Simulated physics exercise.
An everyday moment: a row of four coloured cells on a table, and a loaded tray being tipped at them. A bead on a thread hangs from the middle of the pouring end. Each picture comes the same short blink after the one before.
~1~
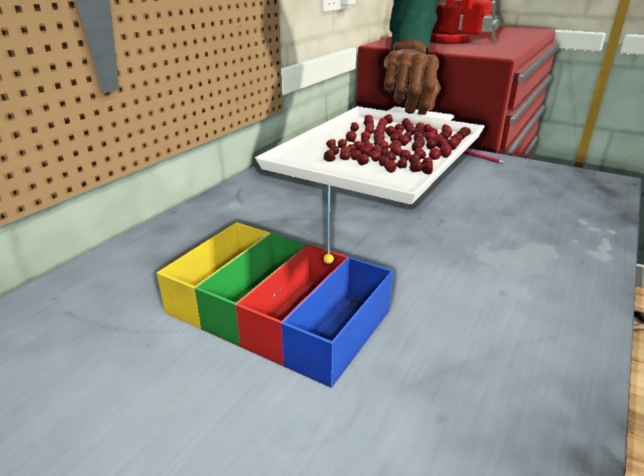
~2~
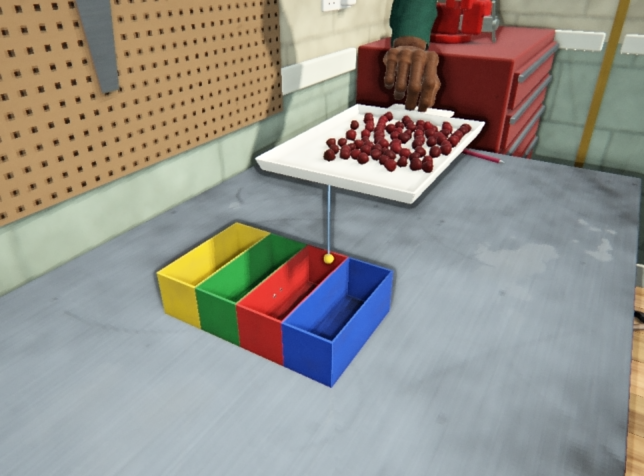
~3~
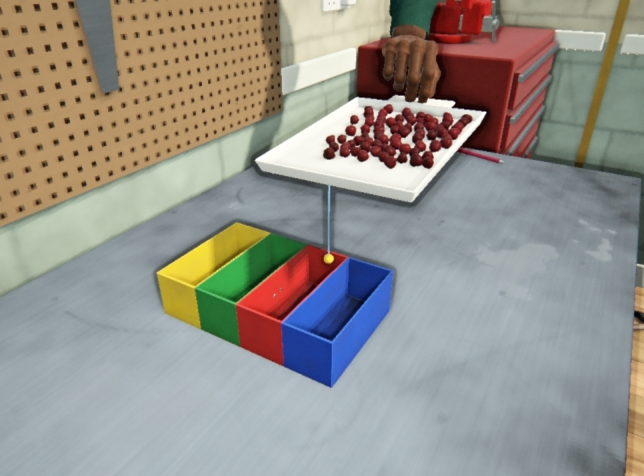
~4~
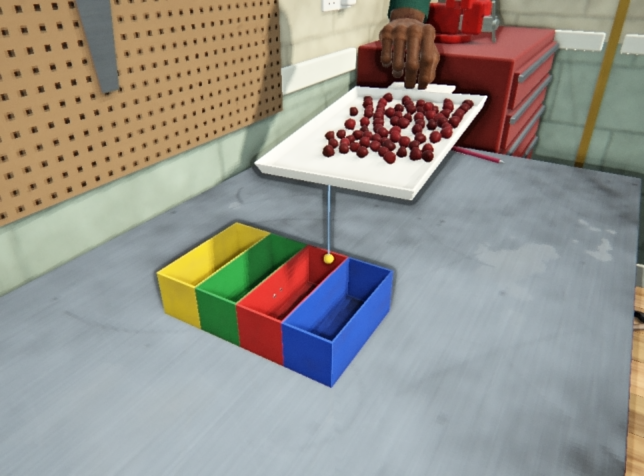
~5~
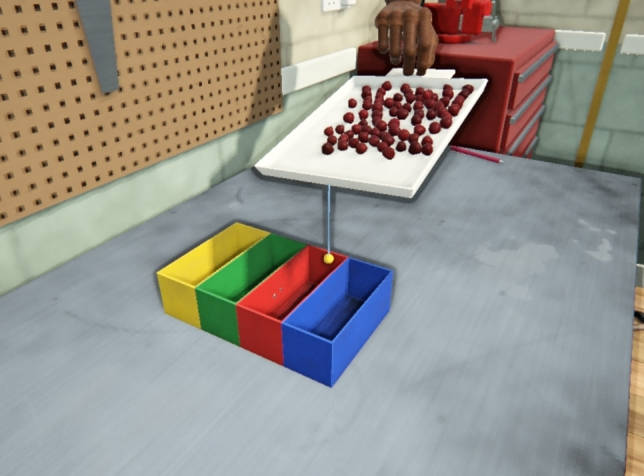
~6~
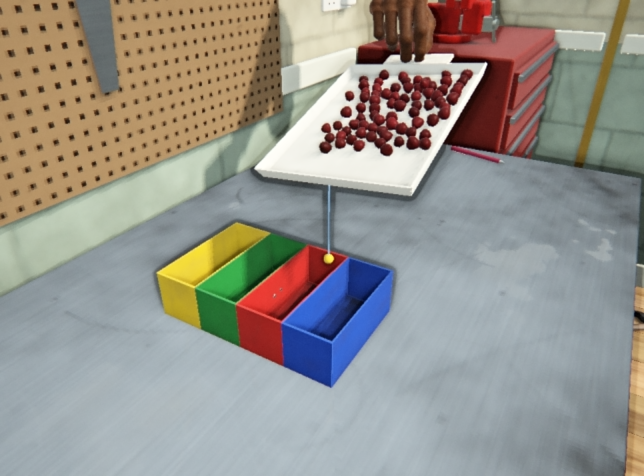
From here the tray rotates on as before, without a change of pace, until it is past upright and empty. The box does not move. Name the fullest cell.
Fullest: The green cell.
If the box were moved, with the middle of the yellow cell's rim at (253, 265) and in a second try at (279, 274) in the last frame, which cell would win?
First the cell in yellow, then yellow.
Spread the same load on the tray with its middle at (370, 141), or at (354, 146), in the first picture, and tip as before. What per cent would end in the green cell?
First some 50, then 50 per cent.
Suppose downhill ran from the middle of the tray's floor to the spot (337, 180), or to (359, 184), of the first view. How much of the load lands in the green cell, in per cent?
First some 20, then 0 per cent.
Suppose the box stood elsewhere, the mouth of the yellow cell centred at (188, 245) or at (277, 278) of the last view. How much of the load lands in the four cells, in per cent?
Roughly 90 per cent, and 60 per cent.
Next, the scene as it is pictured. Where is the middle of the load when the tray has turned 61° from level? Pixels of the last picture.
Close to (297, 161).
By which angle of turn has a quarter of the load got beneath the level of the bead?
At about 70°.
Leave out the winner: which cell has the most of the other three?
In second place: The red cell.
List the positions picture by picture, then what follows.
In the first frame, corners of the pouring end (262, 157) and (412, 191), level; middle of the load (403, 140), dried cherries; bead on its thread (329, 259); yellow cell (179, 297); green cell (218, 313); red cell (260, 331); blue cell (307, 351).
In the second frame, corners of the pouring end (261, 158) and (412, 190), level; middle of the load (403, 138).
In the third frame, corners of the pouring end (261, 159) and (412, 189), tipped barely, lowest at the left corner; middle of the load (403, 132).
In the fourth frame, corners of the pouring end (261, 162) and (411, 187), tipped a little, lowest at the left corner; middle of the load (403, 123).
In the fifth frame, corners of the pouring end (260, 164) and (410, 186), tipped a little, lowest at the left corner; middle of the load (402, 114).
In the sixth frame, corners of the pouring end (260, 166) and (409, 184), tipped clearly, lowest at the left corner; middle of the load (399, 106); yellow cell (179, 297); green cell (218, 313); red cell (260, 331); blue cell (307, 351).
Just after the last frame, tray tipped steeply; the larger part on the tray; about a tenth in the red cell; about a tenth in the green cell; just a few in the blue cell; about a tenth falling or outside the box.
A moment on, tray tipped right over; roughly two thirds on the tray; roughly a quarter in the green cell; about a tenth in the red cell; about a tenth in the yellow cell; just a few in the blue cell; just a few falling or outside the box.
Further on, tray tipped past a quarter turn; roughly half in the green cell; roughly a quarter in the red cell; about a tenth in the blue cell; about a tenth in the yellow cell; just a few falling or outside the box.
When it is over, tray tipped past a quarter turn; roughly half in the green cell; roughly a quarter in the red cell; about a tenth in the blue cell; about a tenth in the yellow cell; just a few outside the box.
